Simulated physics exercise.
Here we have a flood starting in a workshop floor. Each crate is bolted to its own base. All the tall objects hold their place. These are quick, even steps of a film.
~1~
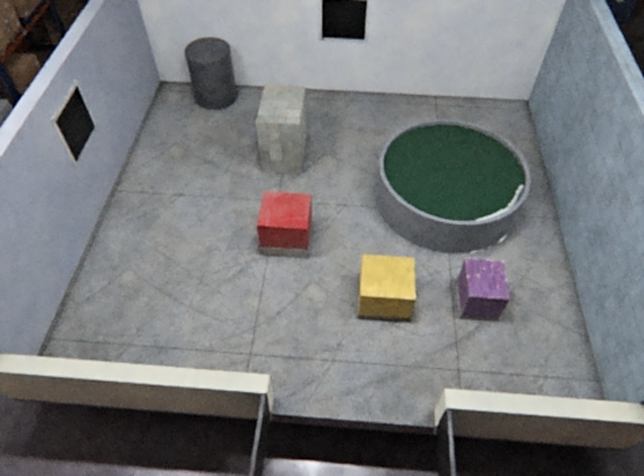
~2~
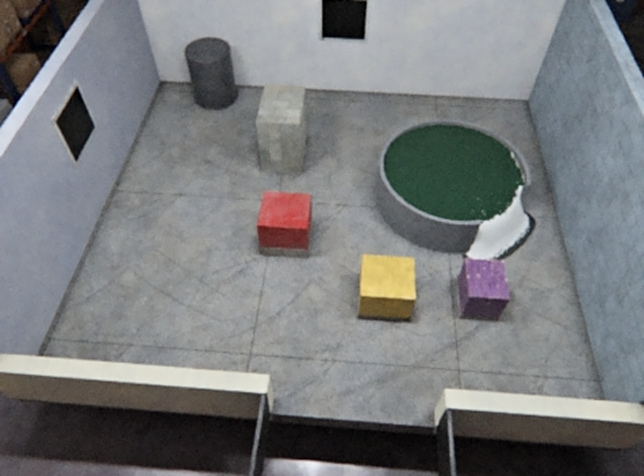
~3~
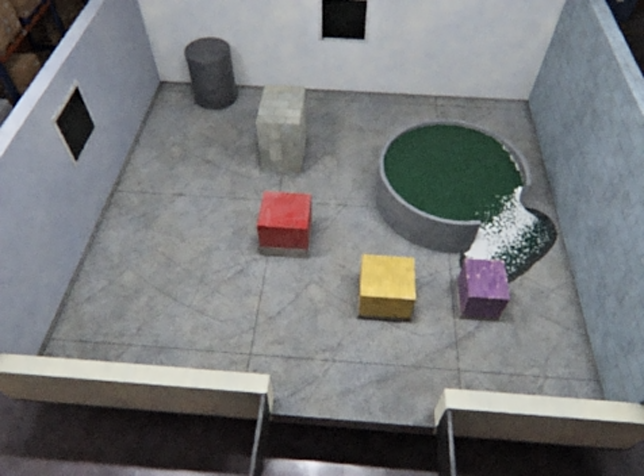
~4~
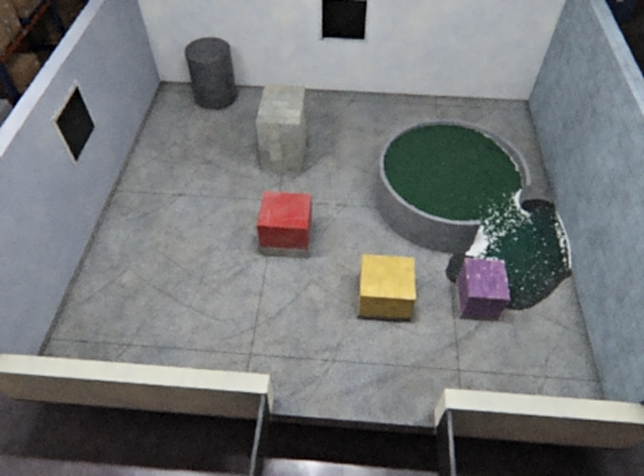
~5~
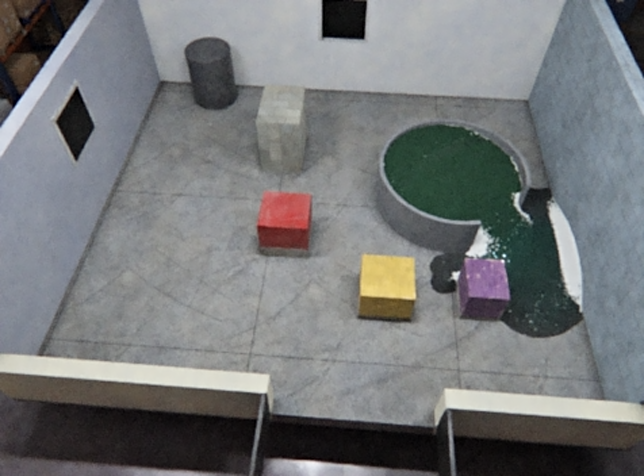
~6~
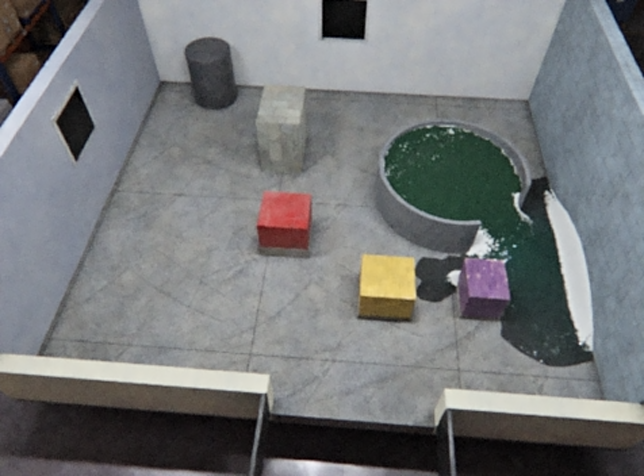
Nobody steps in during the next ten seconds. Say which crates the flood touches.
In the end: The purple crate is soaked; the red crate keeps dry; the yellow crate is soaked.
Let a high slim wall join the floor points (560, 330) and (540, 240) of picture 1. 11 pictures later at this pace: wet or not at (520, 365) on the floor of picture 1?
There: Wet.
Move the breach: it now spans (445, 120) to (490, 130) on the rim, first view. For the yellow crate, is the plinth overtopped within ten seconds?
One by one: Yellow is safe.
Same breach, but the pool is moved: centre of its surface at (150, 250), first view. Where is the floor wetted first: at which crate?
I say the yellow one.
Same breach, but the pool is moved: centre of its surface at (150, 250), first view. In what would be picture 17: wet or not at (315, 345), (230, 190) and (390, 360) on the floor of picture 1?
As listed: Under water, not flooded, awash.
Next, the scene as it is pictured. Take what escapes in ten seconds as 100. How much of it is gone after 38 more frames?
I make it 50 per cent.
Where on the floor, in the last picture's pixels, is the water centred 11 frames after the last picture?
At about (482, 246).
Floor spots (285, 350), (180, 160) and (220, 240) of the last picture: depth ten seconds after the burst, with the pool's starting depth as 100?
In that order: 6, 6 and 4 per cent.
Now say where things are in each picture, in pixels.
The first frame shows the round pool at (453, 170) is whole and still.
In the second frame, water pours out at (502, 229) and has run to (520, 213).
In the third frame, the front is at a hidden place, out from the gap at (502, 230).
In the fourth frame, the front is at (516, 305), out from the gap at (501, 231).
In the fifth frame, water pours out at (501, 231) and has run to (548, 331).
In the sixth frame, water pours out at (502, 230) and has run to (582, 356).
A moment on, water covers 15 % of the floor; the purple crate water round its plinth, the red crate not reached, the yellow crate water round its plinth.
Next, water covers 25 % of the floor; the purple crate water round its plinth, the red crate not reached, the yellow crate water round its plinth.
Then, water covers 45 % of the floor; the purple crate water round its plinth, the red crate water round its plinth, the yellow crate water round its plinth.
Later, water covers 70 % of the floor; the purple crate water round its plinth, the red crate water round its plinth, the yellow crate water round its plinth.
In the end, water covers 100 % of the floor; the purple crate was topped, the red crate stayed above the water, the yellow crate was topped.
